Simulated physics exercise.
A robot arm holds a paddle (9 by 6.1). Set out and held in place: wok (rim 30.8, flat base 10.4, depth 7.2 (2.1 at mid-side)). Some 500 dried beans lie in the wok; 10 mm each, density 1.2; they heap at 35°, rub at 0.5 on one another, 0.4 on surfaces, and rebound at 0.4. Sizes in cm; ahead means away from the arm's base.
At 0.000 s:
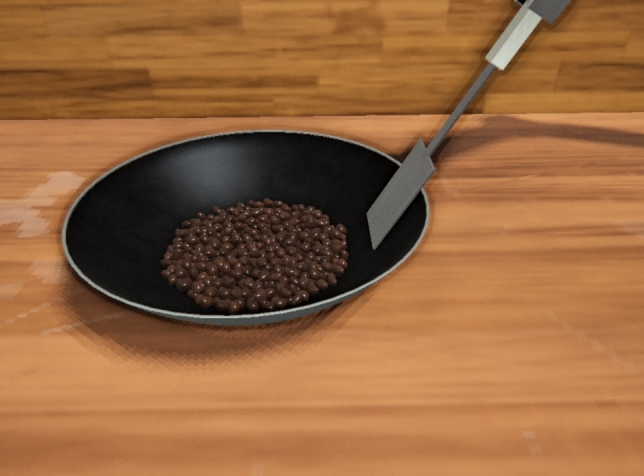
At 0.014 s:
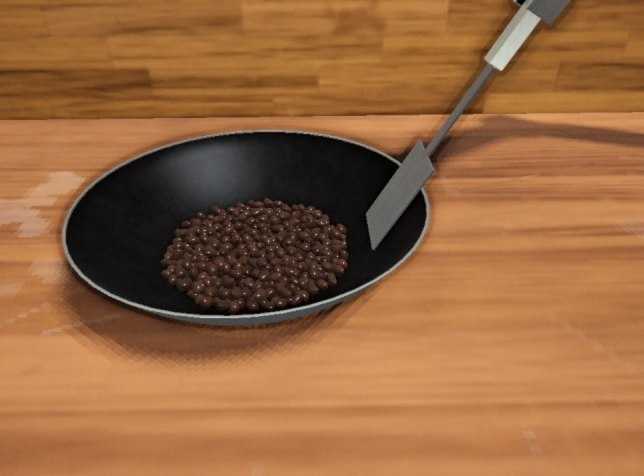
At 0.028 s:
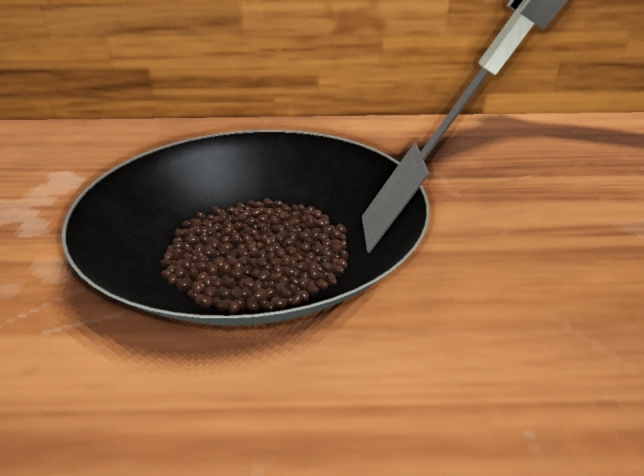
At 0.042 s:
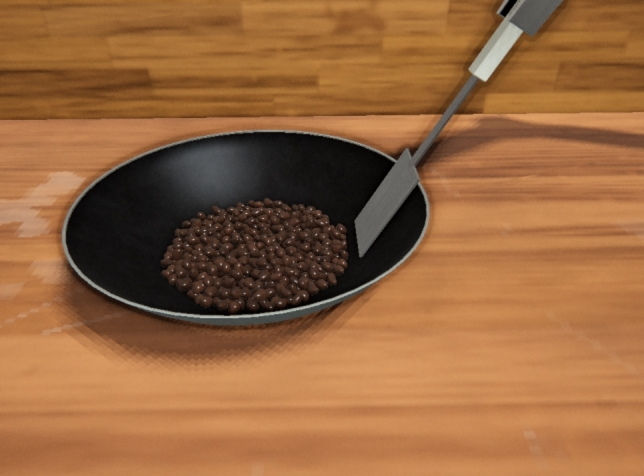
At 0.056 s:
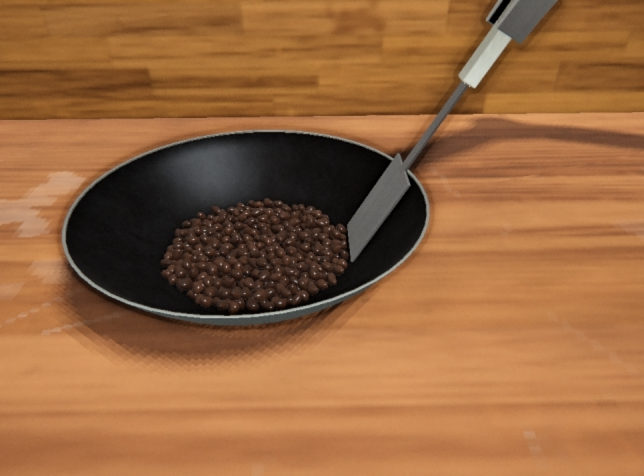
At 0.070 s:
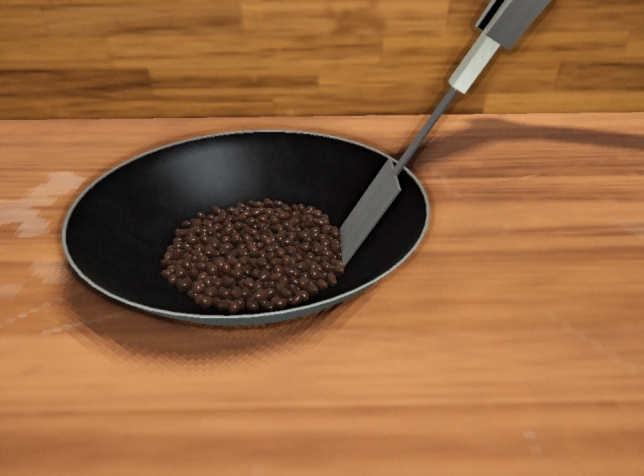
A black wok with a pale rim sits on an orange-brown wooden surface, seen from above at an angle, with a plank-patterned wooden backdrop behind. Glossy dark brown beans lie heaped in its middle, and a grey paddle on a thin shaft reaches in from the upper right. The paddle slides slowly down and left to the heap's right edge, while the beans barely change and the camera stays still.
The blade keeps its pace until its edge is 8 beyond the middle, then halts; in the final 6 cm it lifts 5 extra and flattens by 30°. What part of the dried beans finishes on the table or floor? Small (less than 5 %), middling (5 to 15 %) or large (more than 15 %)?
A small share, less than 5 %, ends on the table or floor.
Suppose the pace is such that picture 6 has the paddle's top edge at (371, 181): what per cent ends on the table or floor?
About 5 per cent.
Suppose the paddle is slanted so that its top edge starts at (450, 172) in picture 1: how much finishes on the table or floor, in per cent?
Some 0 per cent.
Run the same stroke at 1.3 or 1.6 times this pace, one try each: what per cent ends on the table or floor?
Some 0 and 0 per cent.
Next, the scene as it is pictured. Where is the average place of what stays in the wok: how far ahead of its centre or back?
About 4.5 cm ahead.
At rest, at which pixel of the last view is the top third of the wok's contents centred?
Around (160, 232).
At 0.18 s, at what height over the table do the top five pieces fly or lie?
Some 4 cm.
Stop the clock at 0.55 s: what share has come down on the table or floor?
Roughly 0 per cent.
By 0.18 s, sloping 60°, highest piece 4 above the table; 496 in the wok.
By 0.30 s, sloping 50°, highest piece 6 above the table; 496 in the wok.
By 0.55 s, sloping 30°, highest piece 7 above the table; 496 in the wok.
By 1.60 s, sloping 30°, highest piece 7 above the table; 496 in the wok.
Final count, 496 in the wok. That is 0 % on the table or floor.
